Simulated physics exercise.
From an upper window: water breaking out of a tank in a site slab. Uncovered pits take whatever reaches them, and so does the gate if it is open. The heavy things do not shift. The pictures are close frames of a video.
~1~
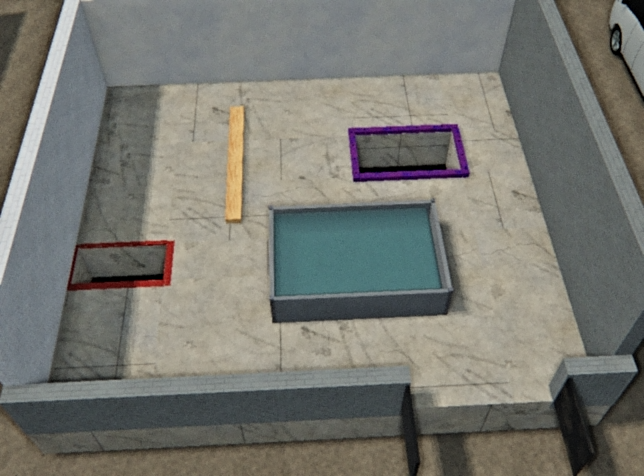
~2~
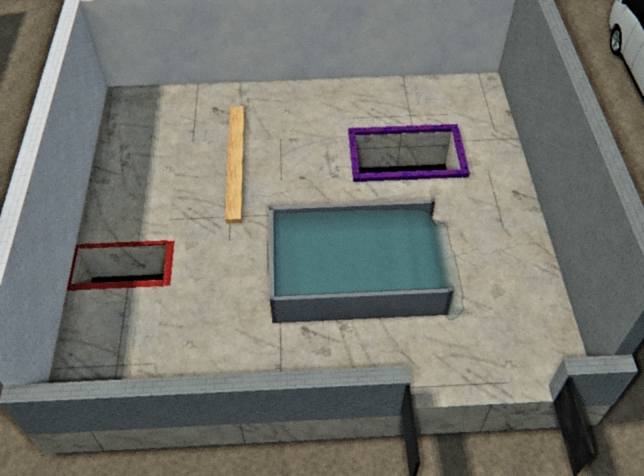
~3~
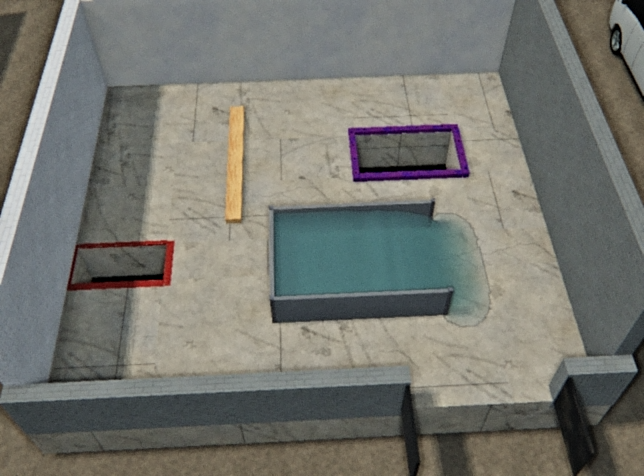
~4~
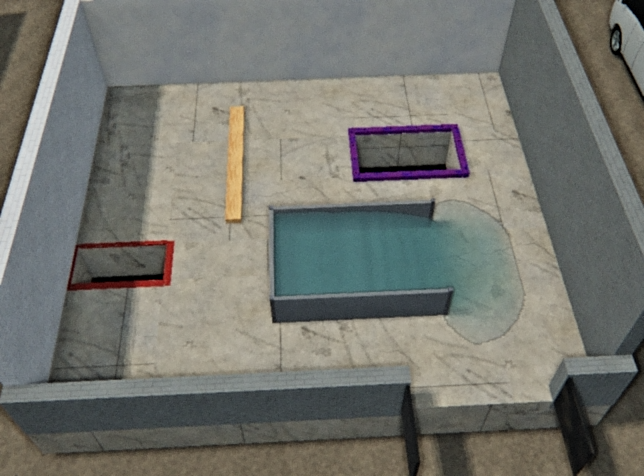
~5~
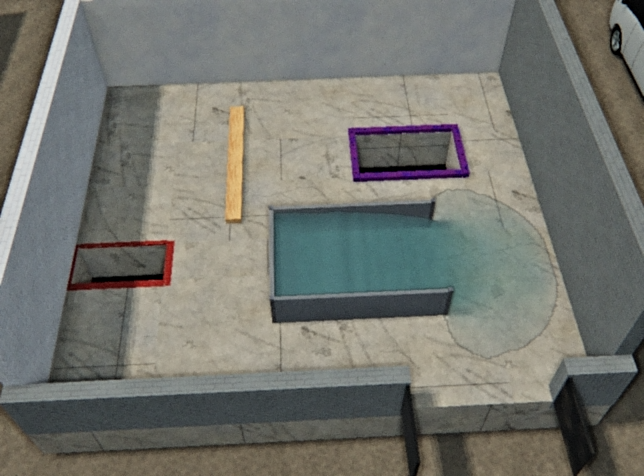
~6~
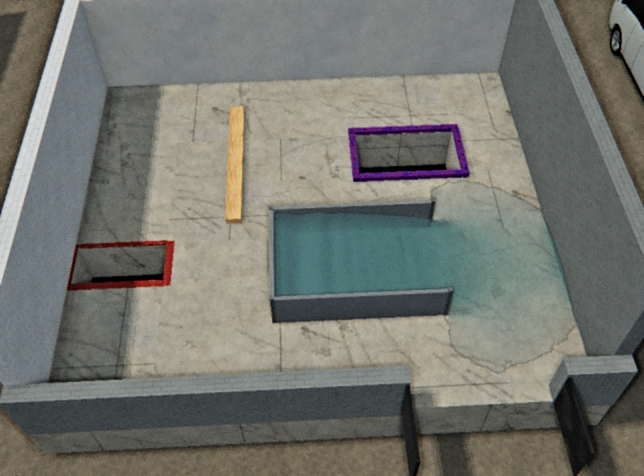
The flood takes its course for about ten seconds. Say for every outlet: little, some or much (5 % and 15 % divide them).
One by one: The gate takes over 15 %; the red pit takes under 5 %; the purple pit takes under 5 %.
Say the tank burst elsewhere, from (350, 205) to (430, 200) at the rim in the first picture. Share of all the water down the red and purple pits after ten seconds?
Roughly, in per cent: Red 0, purple 30.
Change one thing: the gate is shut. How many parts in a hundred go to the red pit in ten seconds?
Roughly, in per cent: Red 12.
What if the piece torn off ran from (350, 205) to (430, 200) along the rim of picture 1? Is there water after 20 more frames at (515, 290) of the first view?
Verdict: Under water.
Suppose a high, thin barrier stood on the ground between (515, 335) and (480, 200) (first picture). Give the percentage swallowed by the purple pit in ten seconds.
Per cent: Purple 12.
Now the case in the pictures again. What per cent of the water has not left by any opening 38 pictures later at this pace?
Near 82 in a hundred.
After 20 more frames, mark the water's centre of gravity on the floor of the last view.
Close to (458, 249).
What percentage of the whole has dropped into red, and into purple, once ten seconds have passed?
Near 2 and 0 in a hundred.
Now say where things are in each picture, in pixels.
In the first frame, the open tank at (357, 251) is whole and still.
In the second frame, water pours out at (436, 260) and has run to a hidden place.
In the third frame, the front is at (453, 218), out from the gap at (436, 262).
In the fourth frame, the front is at (508, 321), out from the gap at (436, 262).
In the fifth frame, water pours out at (435, 263) and has run to (549, 305).
In the sixth frame, water pours out at (435, 263) and has run to (572, 315).
A moment on, water covers 15 % of the floor; the gate 0 %, the red pit 0 %, the purple pit 0 %.
Next, water covers 20 % of the floor; the gate 1 %, the red pit 0 %, the purple pit 0 %.
Then, water covers 30 % of the floor; the gate 6 %, the red pit 0 %, the purple pit 0 %.
Later, water covers 60 % of the floor; the gate 18 %, the red pit 0 %, the purple pit 0 %.
In the end, water covers 80 % of the floor; the gate 28 %, the red pit 2 %, the purple pit 0 %.
